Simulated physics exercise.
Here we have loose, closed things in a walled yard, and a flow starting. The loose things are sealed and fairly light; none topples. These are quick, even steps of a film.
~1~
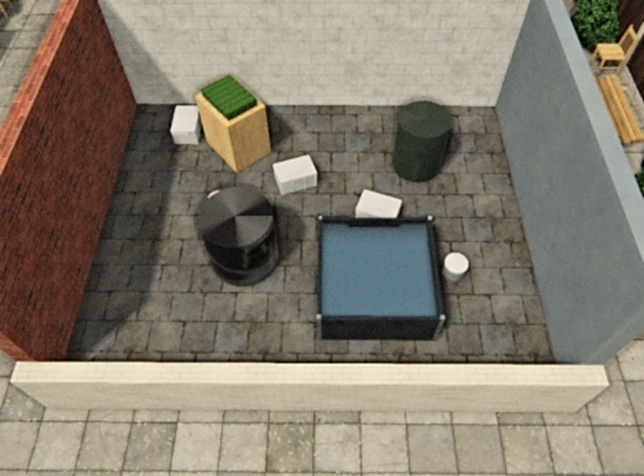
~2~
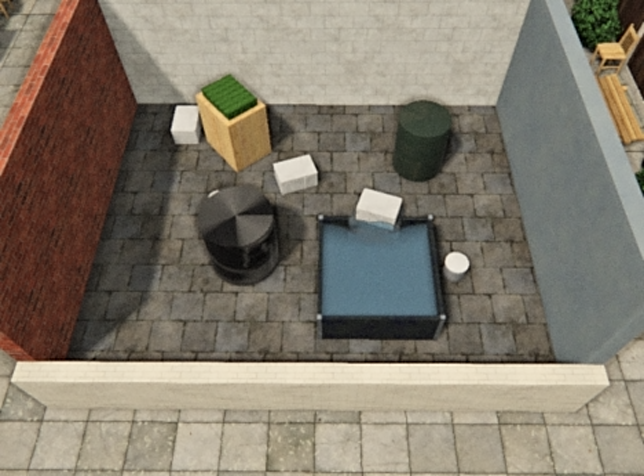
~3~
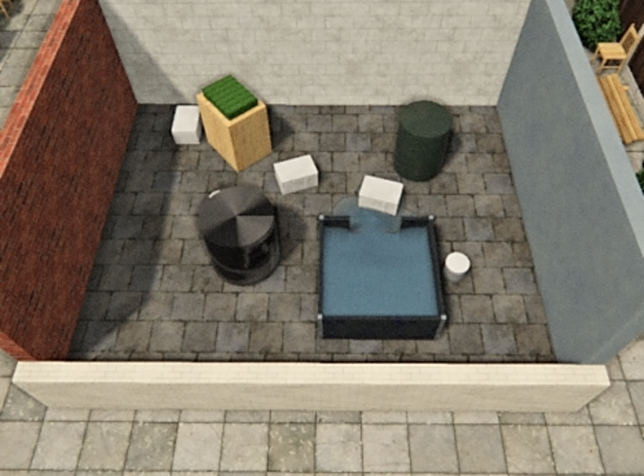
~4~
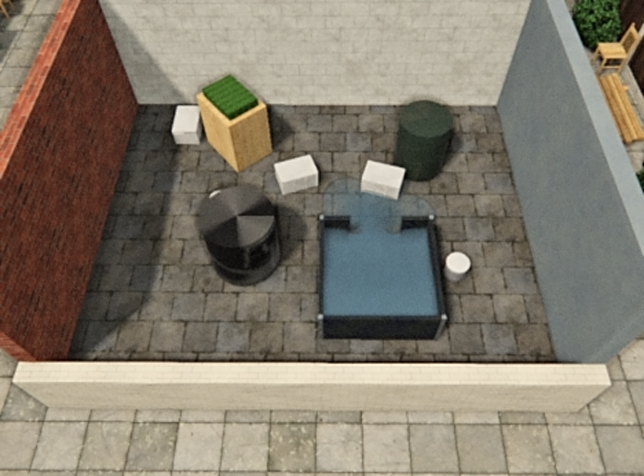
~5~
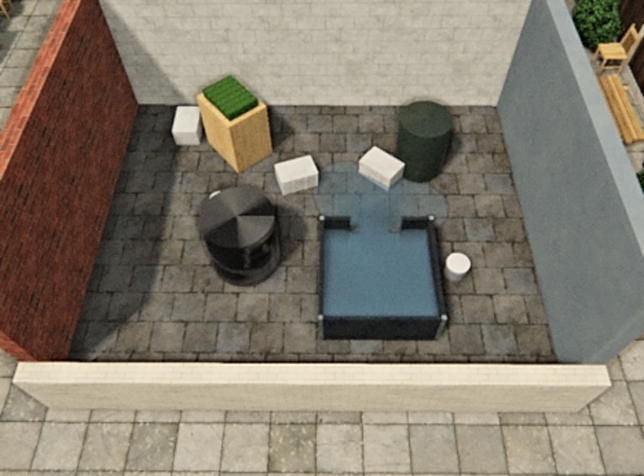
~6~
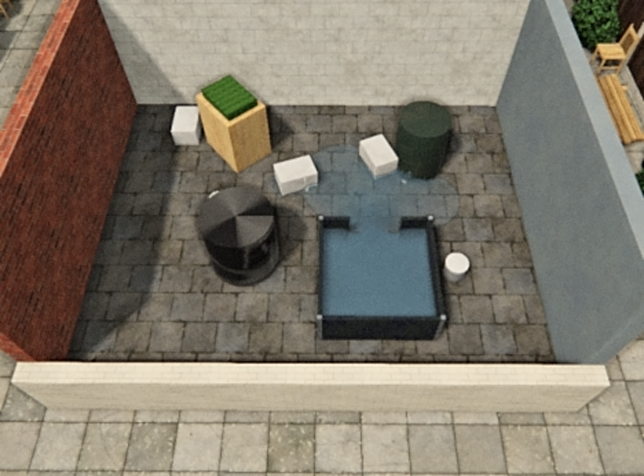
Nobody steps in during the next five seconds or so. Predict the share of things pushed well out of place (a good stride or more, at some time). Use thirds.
That comes to one to two thirds.
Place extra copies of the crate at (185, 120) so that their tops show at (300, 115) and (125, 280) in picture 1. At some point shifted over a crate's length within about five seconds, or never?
In that order: Moved that far, under that.
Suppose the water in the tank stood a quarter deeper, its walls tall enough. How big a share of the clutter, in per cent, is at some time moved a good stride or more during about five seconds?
About 60 per cent.
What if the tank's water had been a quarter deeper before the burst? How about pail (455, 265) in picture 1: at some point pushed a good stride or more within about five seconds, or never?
My call: Not that far.
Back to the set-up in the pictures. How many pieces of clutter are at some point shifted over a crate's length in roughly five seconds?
That makes 3.
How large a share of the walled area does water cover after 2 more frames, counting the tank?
Some 25 per cent.
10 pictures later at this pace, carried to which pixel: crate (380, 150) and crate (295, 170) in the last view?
At about (371, 94) and (265, 154).
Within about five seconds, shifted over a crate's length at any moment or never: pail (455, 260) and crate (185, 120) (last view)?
In turn: Short of that, pushed that far.
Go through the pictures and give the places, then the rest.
The first picture shows a crate at (379, 205), on the bottom; a crate at (185, 118) rests on the ground; 0 of 5 have shifted.
The second picture shows a crate at (379, 203), on the bottom; a crate at (186, 118), on the bottom; 0 of 5 have shifted.
The third picture shows a crate at (381, 189), on the bottom, close to its start; a crate at (186, 118), on the bottom; 1 of 5 have shifted.
The fourth picture shows a crate at (383, 174) rests on the ground, a stride from its start; a crate at (186, 118) rests on the ground; 1 of 5 have shifted.
The fifth picture shows a crate at (382, 162) rests on the ground, a stride from its start; a crate at (187, 119), on the bottom; 1 of 5 have shifted.
The sixth picture shows a crate at (379, 150), on the bottom, a stride from its start; a crate at (186, 119), on the bottom; 1 of 5 have shifted.
A moment on, 1 of 5 are well off their spots; 0 afloat.
Next, 2 of 5 are well off their spots; 1 afloat.
Later, 2 of 5 are well off their spots; 1 afloat.
In the end, 3 of 5 are well off their spots, and 3 have been at some point; 1 afloat.
